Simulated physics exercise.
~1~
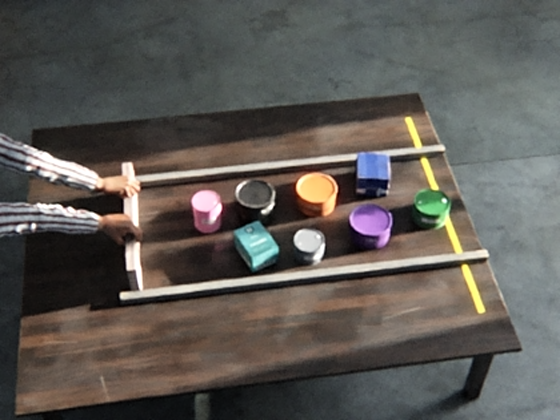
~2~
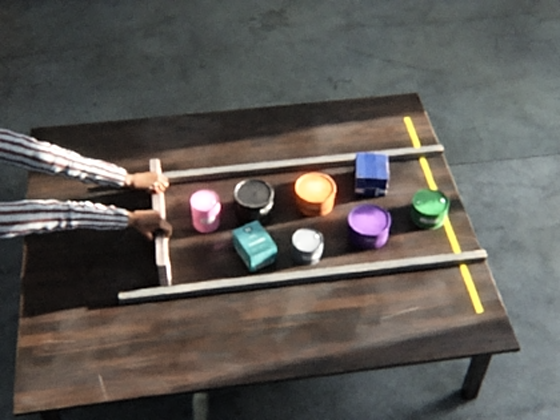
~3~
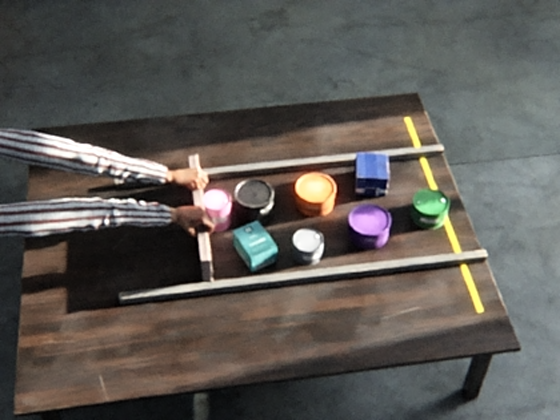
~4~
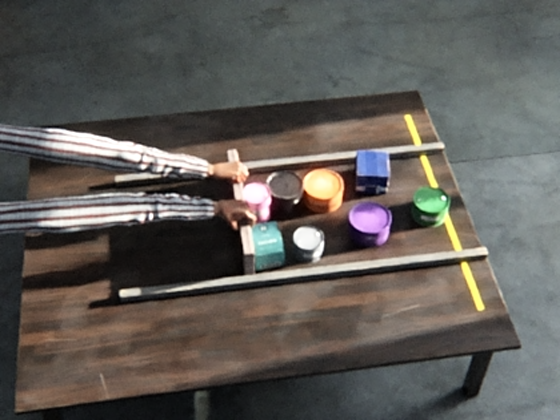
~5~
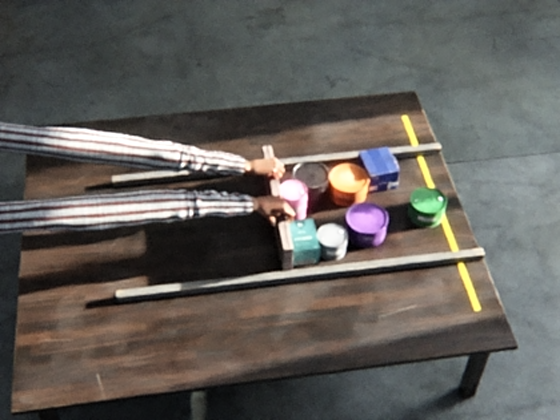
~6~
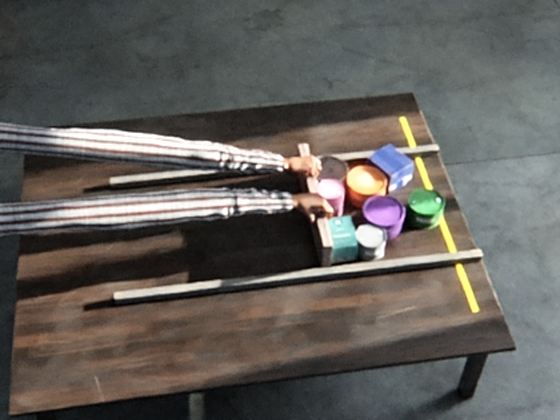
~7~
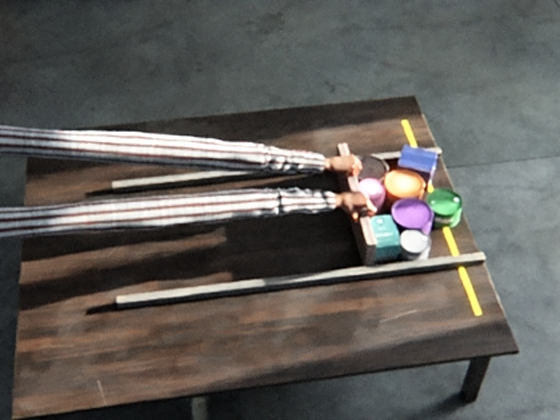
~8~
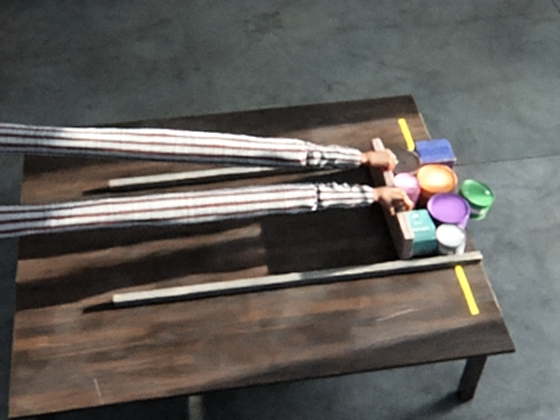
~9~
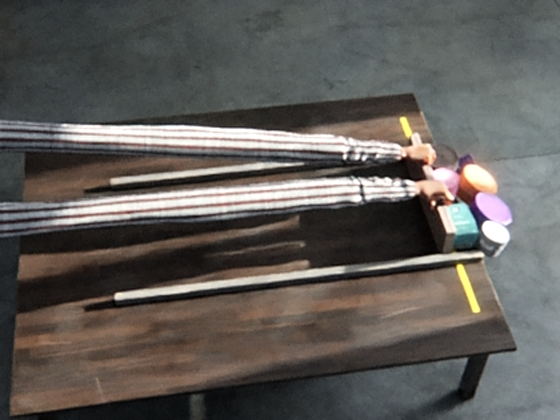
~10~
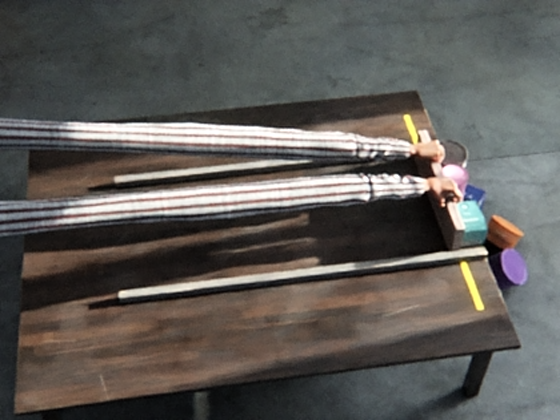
Two hands in striped sleeves hold an upright plank at the left of a dark wooden table, seen from above by a slightly swaying camera. Between two pale rails stand pink, black, orange, grey, purple and green canisters, with a turquoise box and a blue one, before a yellow strip near the right edge. The hands push the plank rightward, gathering the pink canister, then the turquoise box and black pail, then the rest. The crowded group slides across the strip and over the edge. Green, blue, grey, orange and purple items go off, while pink, black and turquoise remain by the halted plank.
